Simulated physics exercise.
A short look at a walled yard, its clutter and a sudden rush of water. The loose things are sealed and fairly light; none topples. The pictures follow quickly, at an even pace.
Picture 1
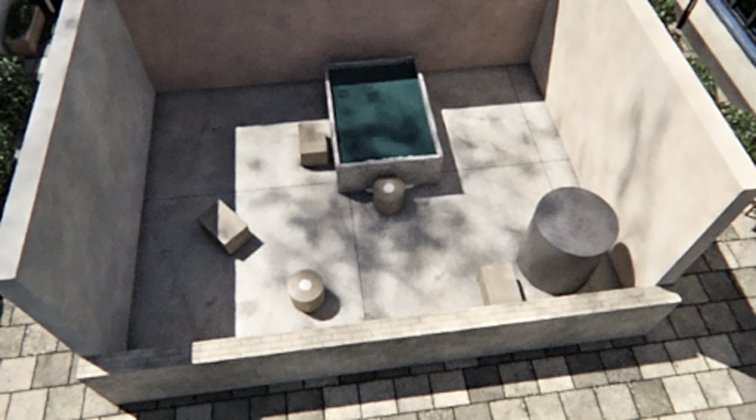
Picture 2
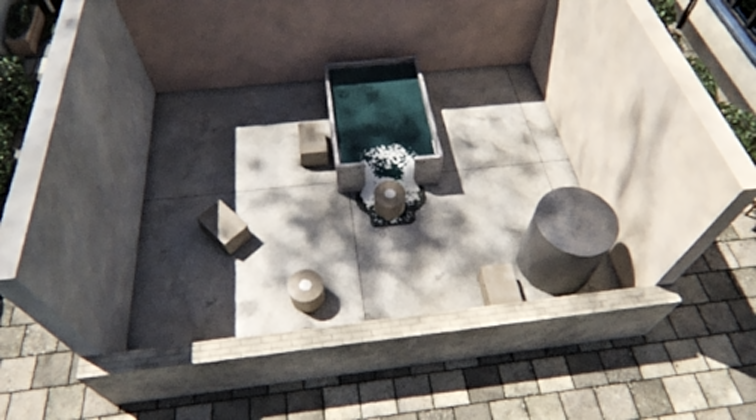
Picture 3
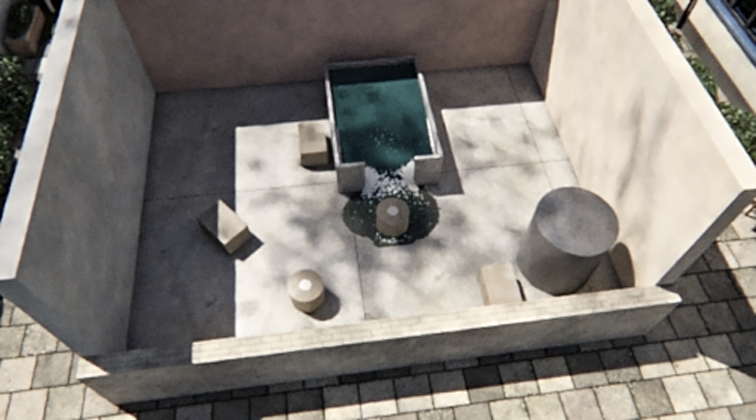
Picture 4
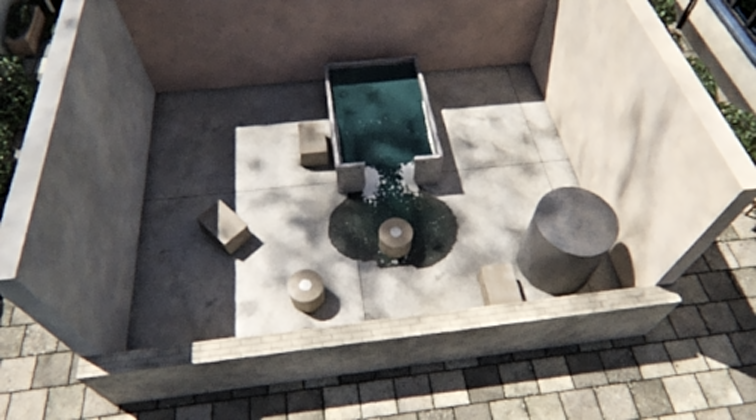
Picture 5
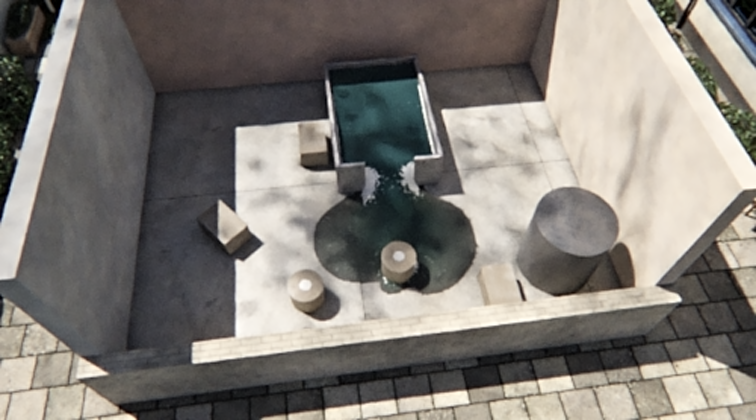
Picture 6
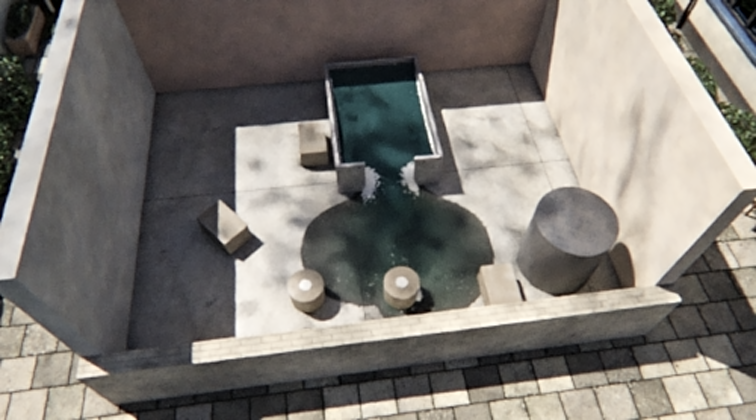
In a walled yard, green water burst through the front of a raised basin and spread in a dark pool, pushing a small round tub forward while the other scattered objects stayed put.
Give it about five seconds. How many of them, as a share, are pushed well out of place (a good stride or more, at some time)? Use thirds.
It is one to two thirds.
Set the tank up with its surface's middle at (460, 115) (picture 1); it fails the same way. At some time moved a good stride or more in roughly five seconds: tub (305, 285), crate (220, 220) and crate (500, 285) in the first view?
As listed: Shifted that much, short of that, shifted that much.
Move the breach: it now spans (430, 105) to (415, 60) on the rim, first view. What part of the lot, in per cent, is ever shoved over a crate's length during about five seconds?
Roughly 20 per cent.
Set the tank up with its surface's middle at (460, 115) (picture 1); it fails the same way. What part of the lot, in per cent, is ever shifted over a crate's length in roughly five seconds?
Close to 40 %.
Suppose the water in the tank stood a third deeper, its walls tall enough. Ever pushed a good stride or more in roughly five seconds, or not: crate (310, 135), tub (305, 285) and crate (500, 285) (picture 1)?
As listed: Short of that, yes, not that far.
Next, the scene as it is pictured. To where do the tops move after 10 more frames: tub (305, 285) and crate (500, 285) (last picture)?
Around (259, 306) and (531, 286).
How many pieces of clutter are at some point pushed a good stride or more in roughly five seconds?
I count 2.
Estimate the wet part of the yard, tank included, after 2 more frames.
Close to 30 %.
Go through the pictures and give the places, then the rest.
The first frame shows a tub at (389, 188) rests on the ground; a crate at (222, 221) rests on the ground; 0 of 5 have shifted.
The second frame shows a tub at (390, 194) rests on the ground, close to its start; a crate at (222, 221) rests on the ground; 1 of 5 have shifted.
The third frame shows a tub at (393, 211), on the bottom, a stride from its start; a crate at (222, 221) rests on the ground; 1 of 5 have shifted.
The fourth frame shows a tub at (396, 232), on the bottom, a stride from its start; a crate at (222, 221), on the bottom; 1 of 5 have shifted.
The fifth frame shows a tub at (399, 256), on the bottom, a stride from its start; a crate at (222, 221) rests on the ground; 1 of 5 have shifted.
The sixth frame shows a tub at (402, 282), on the bottom, a stride from its start; a crate at (222, 221), on the bottom; 1 of 5 have shifted.
A moment on, 1 of 5 are well off their spots; 0 afloat.
Next, 2 of 5 are well off their spots; 1 afloat.
Later, 2 of 5 are well off their spots; 1 afloat.
In the end, 2 of 5 are well off their spots, and 2 have been at some point; 0 afloat.
